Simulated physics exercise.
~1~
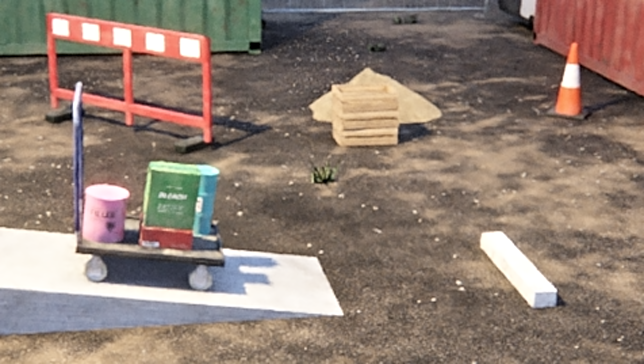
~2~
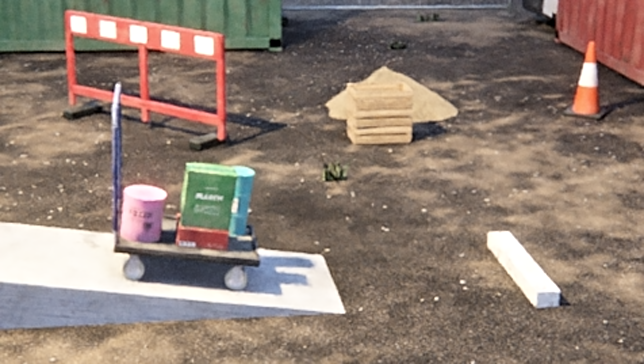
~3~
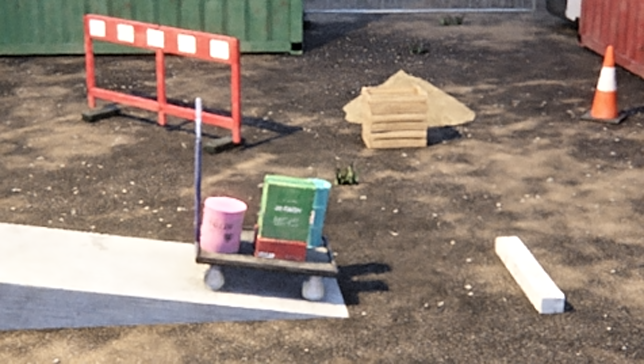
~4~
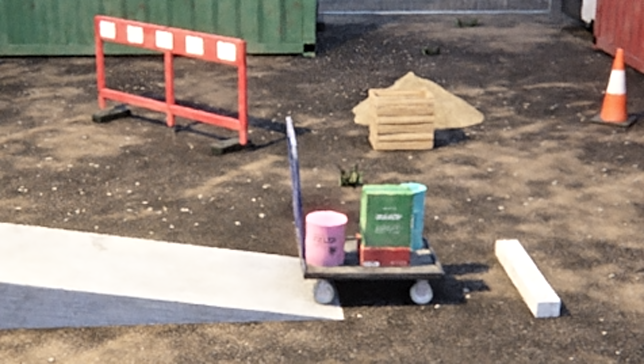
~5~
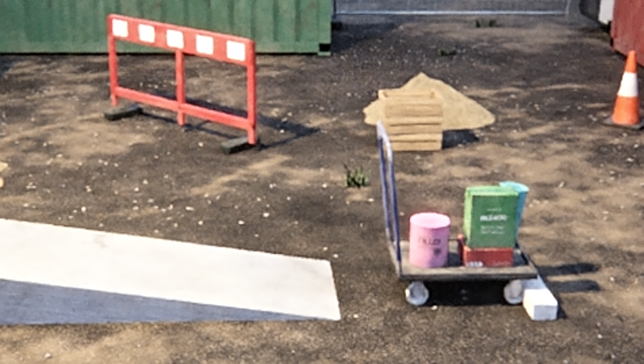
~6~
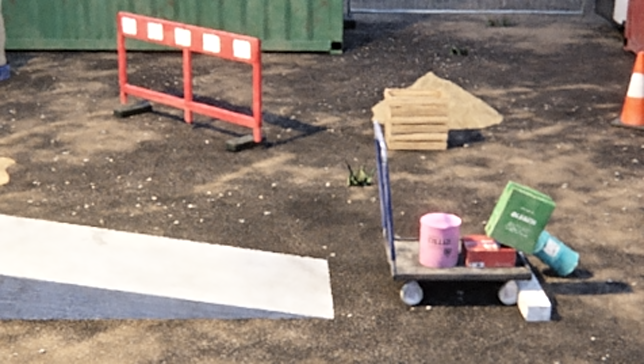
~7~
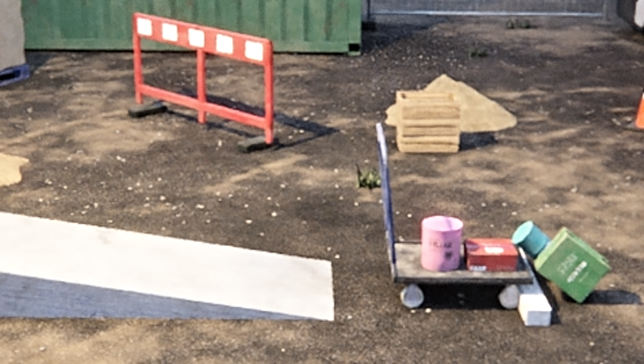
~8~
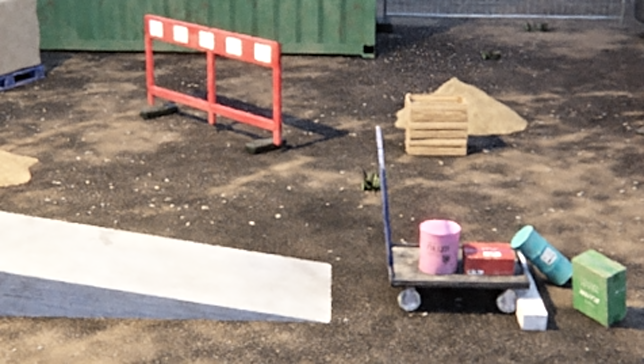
A trolley rolls right off a ramp, hits a kerb, and drops its canister and green box.
